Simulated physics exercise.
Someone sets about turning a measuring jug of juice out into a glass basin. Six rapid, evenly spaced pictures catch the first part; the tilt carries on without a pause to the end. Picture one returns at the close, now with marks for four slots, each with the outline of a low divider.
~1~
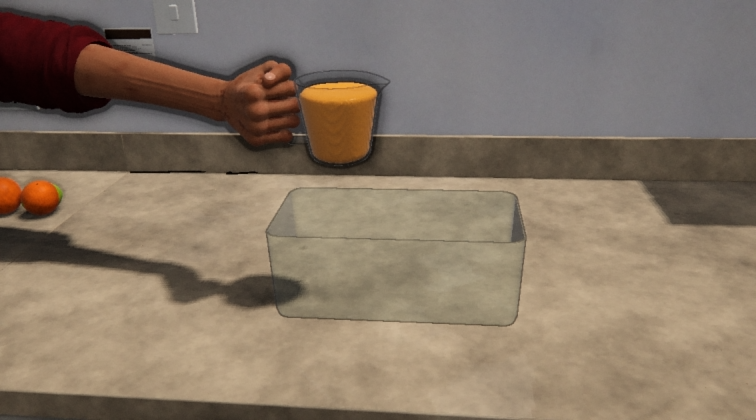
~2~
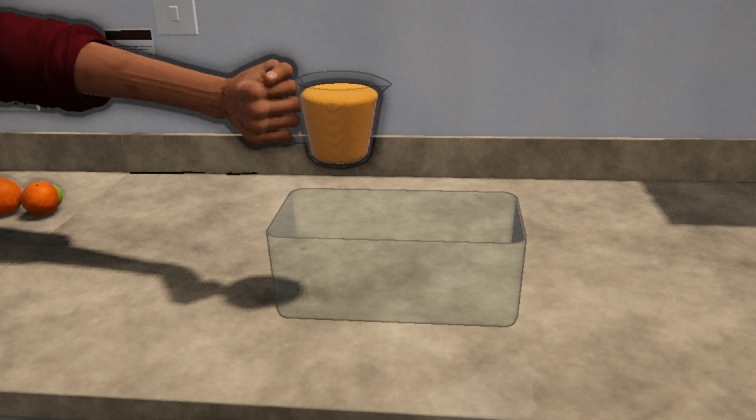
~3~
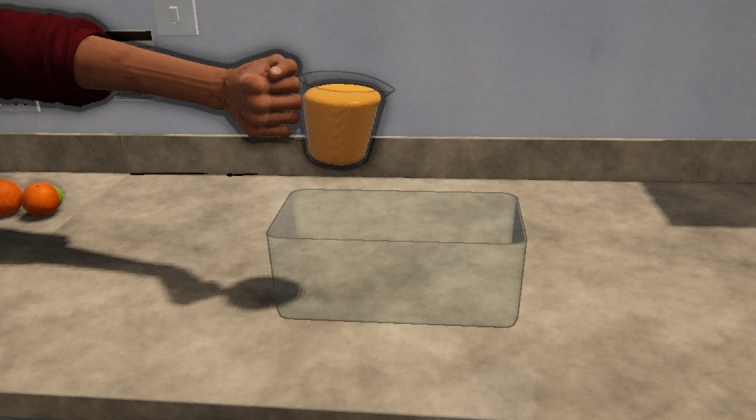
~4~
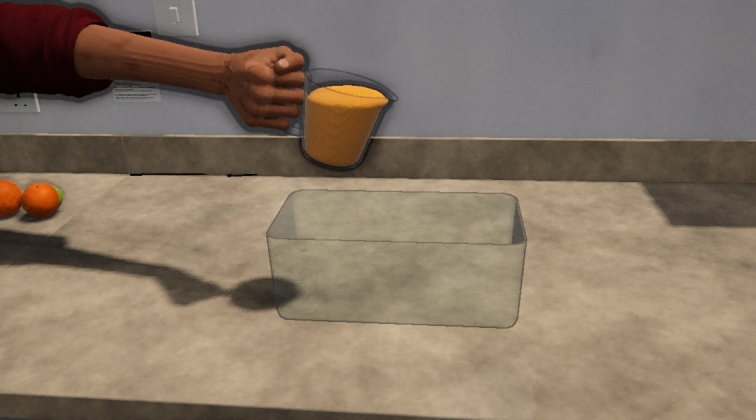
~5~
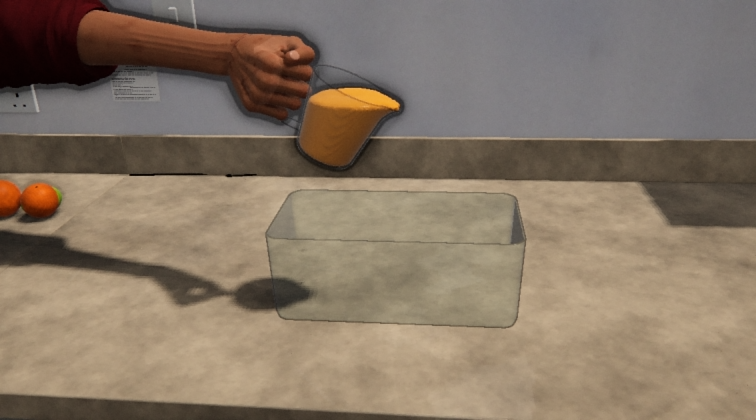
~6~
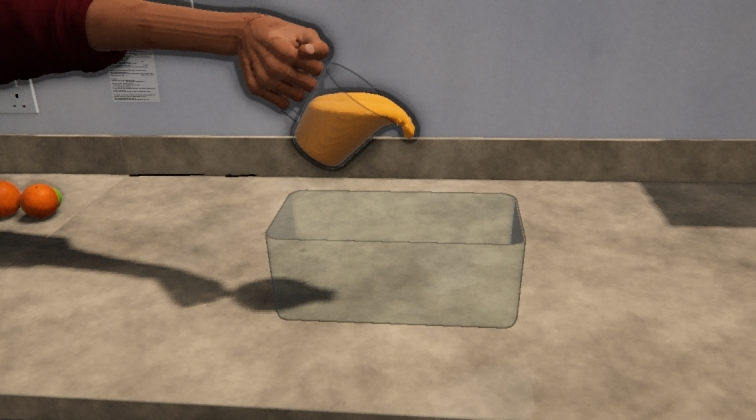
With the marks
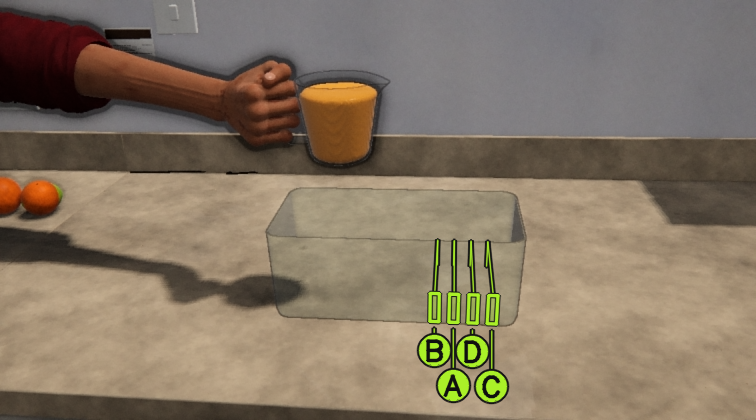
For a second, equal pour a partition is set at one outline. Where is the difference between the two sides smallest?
Slot B.
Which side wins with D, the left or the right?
The left one.
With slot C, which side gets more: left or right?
The left one.
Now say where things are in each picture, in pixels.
The first frame shows upright, lip at (389, 82); basin from (277, 313) to (517, 322); nothing has left yet.
The second frame shows upright, lip at (390, 84); nothing has left yet.
The third frame shows tipped about 7°, lip at (393, 90); nothing has left yet.
The fourth frame shows tipped about 15°, lip at (397, 99); nothing has left yet.
The fifth frame shows tipped about 26°, lip at (400, 110); juice is over the lip, down to (400, 110).
The sixth frame shows tipped about 38°, lip at (400, 123); juice is over the lip, down to (409, 134).
On the marked copy, A at (453, 329); B at (434, 328); C at (491, 330); D at (472, 329).
With A, about 84 % ends left of the wall and 15 % right of it.
With B, about 46 % ends left of the wall and 53 % right of it.
With C, about 93 % ends left of the wall and 6 % right of it.
With D, about 92 % ends left of the wall and 6 % right of it.
